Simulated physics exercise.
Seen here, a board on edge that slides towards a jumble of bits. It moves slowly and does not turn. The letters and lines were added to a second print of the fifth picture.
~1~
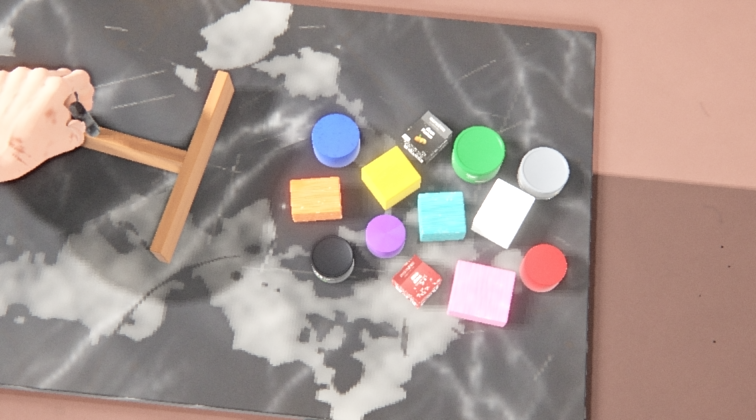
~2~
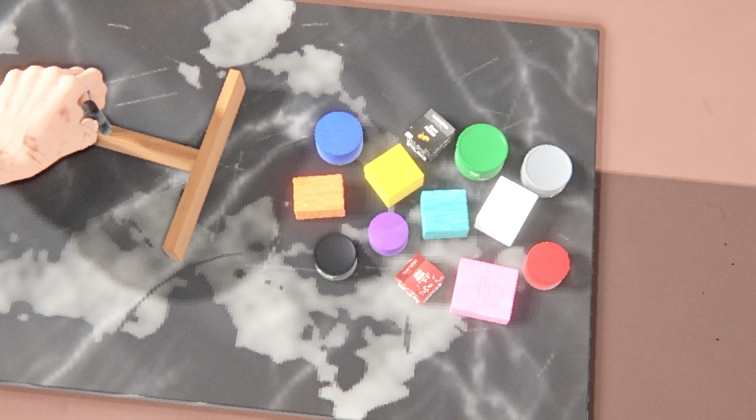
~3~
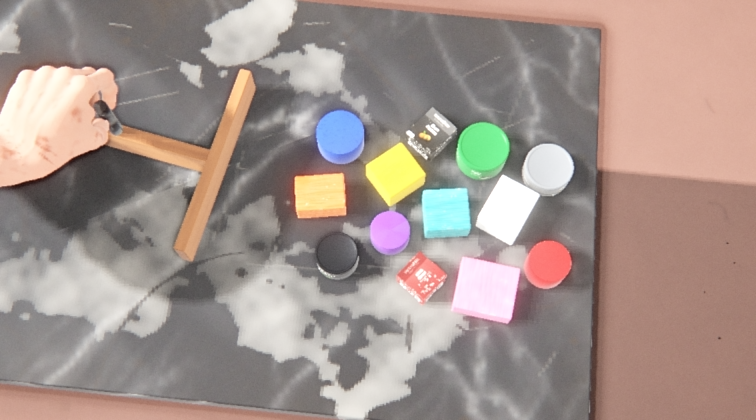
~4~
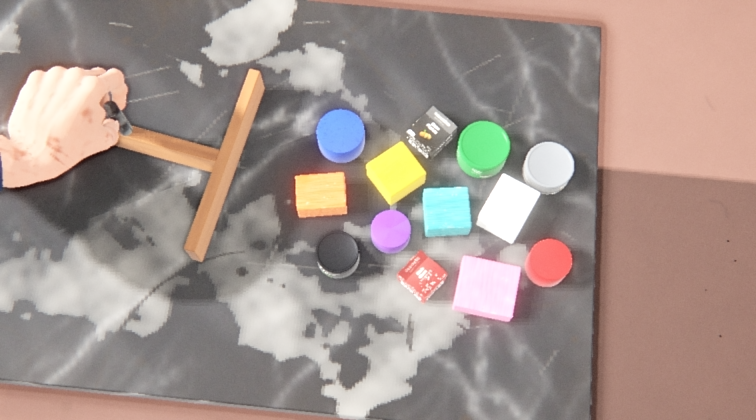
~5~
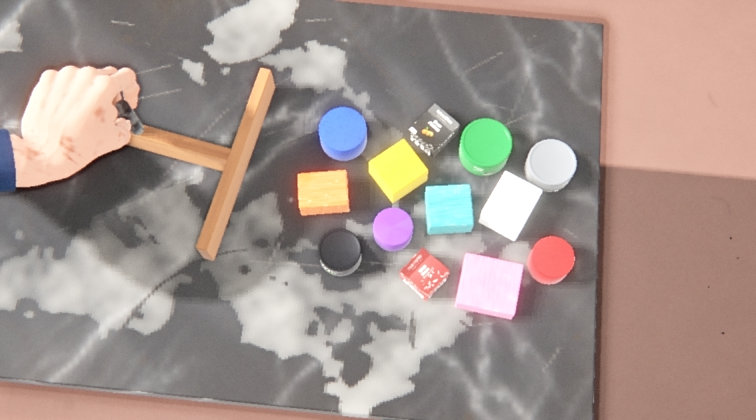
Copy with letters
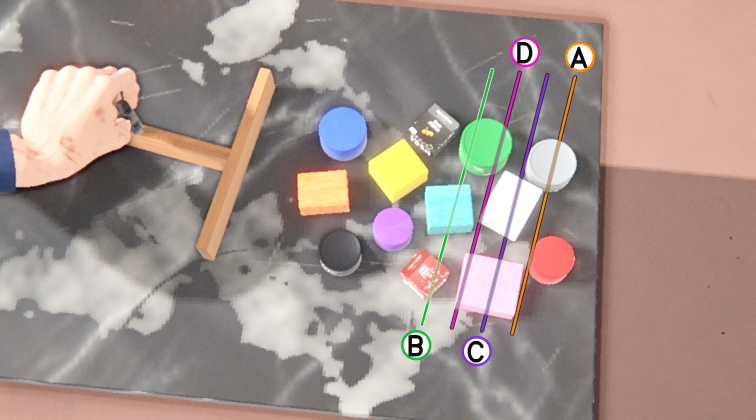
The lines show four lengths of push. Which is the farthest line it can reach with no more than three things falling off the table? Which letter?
No farther than C.
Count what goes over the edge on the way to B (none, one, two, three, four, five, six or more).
The count is none.
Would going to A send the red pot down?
Yes.
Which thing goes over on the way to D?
The grey jar goes over.
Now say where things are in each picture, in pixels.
Yellow block (391, 178); blue pot (336, 141); white block (503, 214), in the first frame.
Board (202, 157); turquoise block (445, 214), in the second frame.
Board (214, 157); orange block (321, 196), in the third frame.
Board (223, 157); black box (432, 133), in the fourth frame.
Board (234, 156); black jar (340, 253); purple tin (393, 230); green tub (485, 148), in the fifth frame.
On the marked copy, A at (545, 200); B at (459, 192); C at (516, 197); D at (487, 194).
With C. Early on, board (336, 165); blue pot (379, 141); purple tin (398, 231).
Further on, board (439, 175); grey jar (568, 165); white block (545, 208).
At the end, board (517, 182); white block over the edge; grey jar over the edge; three fallen.
As for the rest, A drops six; B is within the limit but short; D is within the limit but short.
